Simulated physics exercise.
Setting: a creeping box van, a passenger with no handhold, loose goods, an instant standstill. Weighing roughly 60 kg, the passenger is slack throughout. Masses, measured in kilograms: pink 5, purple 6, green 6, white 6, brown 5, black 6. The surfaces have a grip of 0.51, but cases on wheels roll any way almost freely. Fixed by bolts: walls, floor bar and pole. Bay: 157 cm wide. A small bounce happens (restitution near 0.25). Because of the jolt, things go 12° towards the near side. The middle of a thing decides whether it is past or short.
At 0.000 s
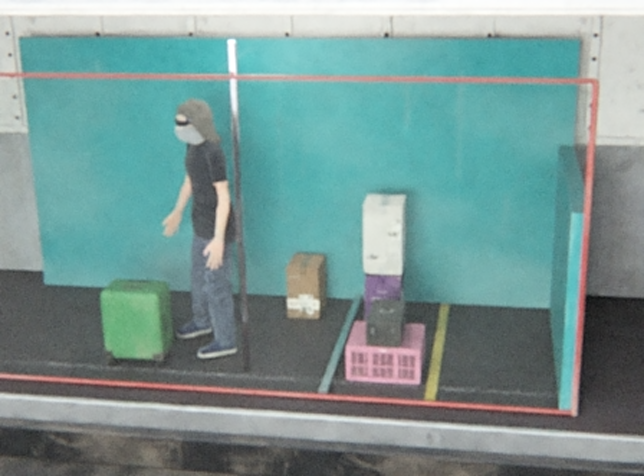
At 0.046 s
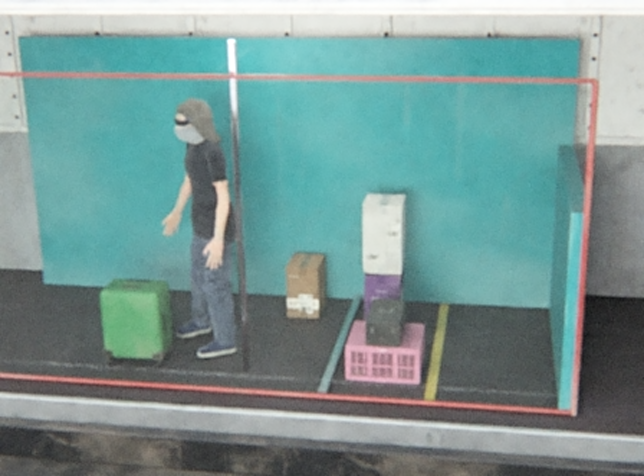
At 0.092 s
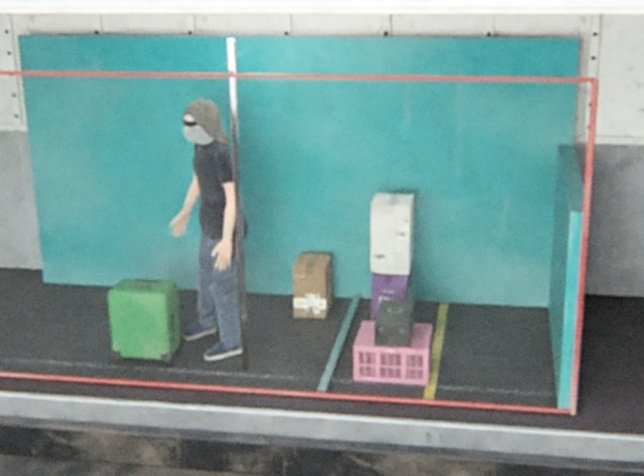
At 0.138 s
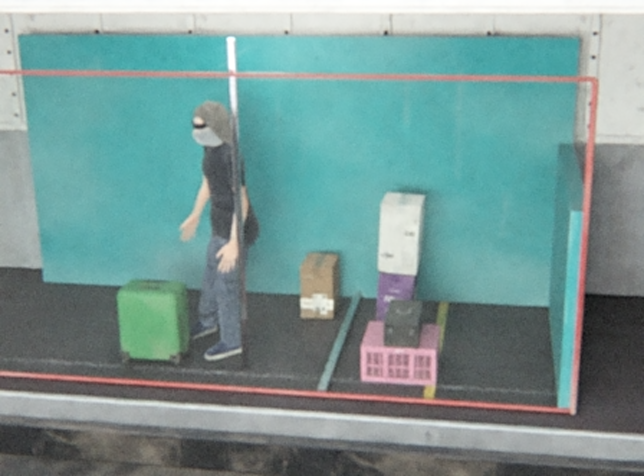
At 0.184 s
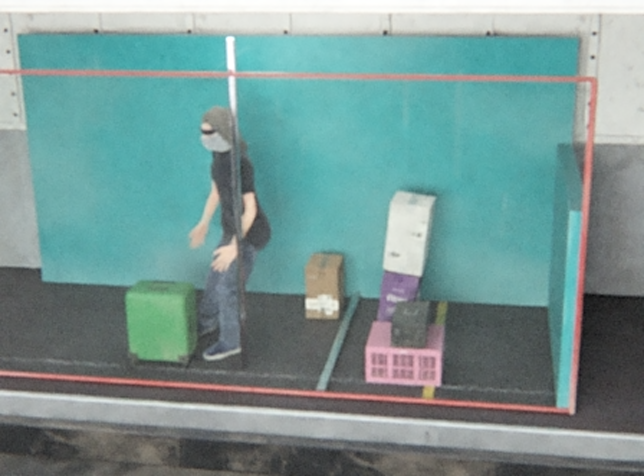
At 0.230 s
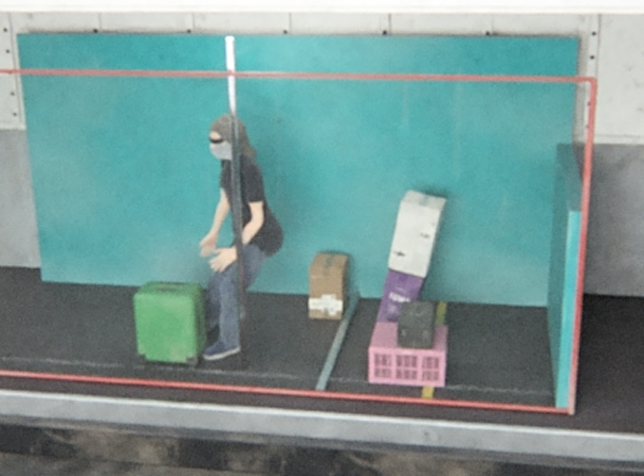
A person in a grey head covering, pale face mask, dark T-shirt and jeans stands in a teal-walled cargo space, seen from outside its long open side. A green wheeled case sits at left, a brown box mid-floor, and a pink crate with dark, purple and white items at right. Everything loose slides rightward together, the person bending at the knees and the white pack leaning right.
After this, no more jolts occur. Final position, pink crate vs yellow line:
I expect it does not make it past the line.
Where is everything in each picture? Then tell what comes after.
The first frame shows pink crate (387, 352), white pack (385, 234), yellow line (431, 394).
The second frame shows pink crate (386, 352), white pack (384, 234).
The third frame shows pink crate (394, 352), white pack (393, 234).
The fourth frame shows pink crate (401, 352), white pack (402, 233).
The fifth frame shows pink crate (406, 353), white pack (409, 233).
The sixth frame shows pink crate (409, 353), white pack (417, 234), yellow line (428, 392). Everything loose set off at about 1.5 m/s.
After 0.40 s the pink crate is 12 cm short of the yellow line, tilted 0°, near (412, 354) in the last picture's view.
After 0.65 s the pink crate is 12 cm short of the yellow line, tilted 0°, near (412, 354) in the last picture's view; the white pack 40 cm past the yellow line, tilted 65°.
After 1.05 s the pink crate is 12 cm short of the yellow line, tilted 0°, near (412, 354) in the last picture's view.
Final state at 1.8 s, pink crate stops short of the yellow line; purple pack stops short of the yellow line; green wheeled case stops short of the yellow line; white pack crosses the yellow line; brown pack stops short of the yellow line; passenger's hips stop short of the yellow line; passenger's head stops short of the yellow line.
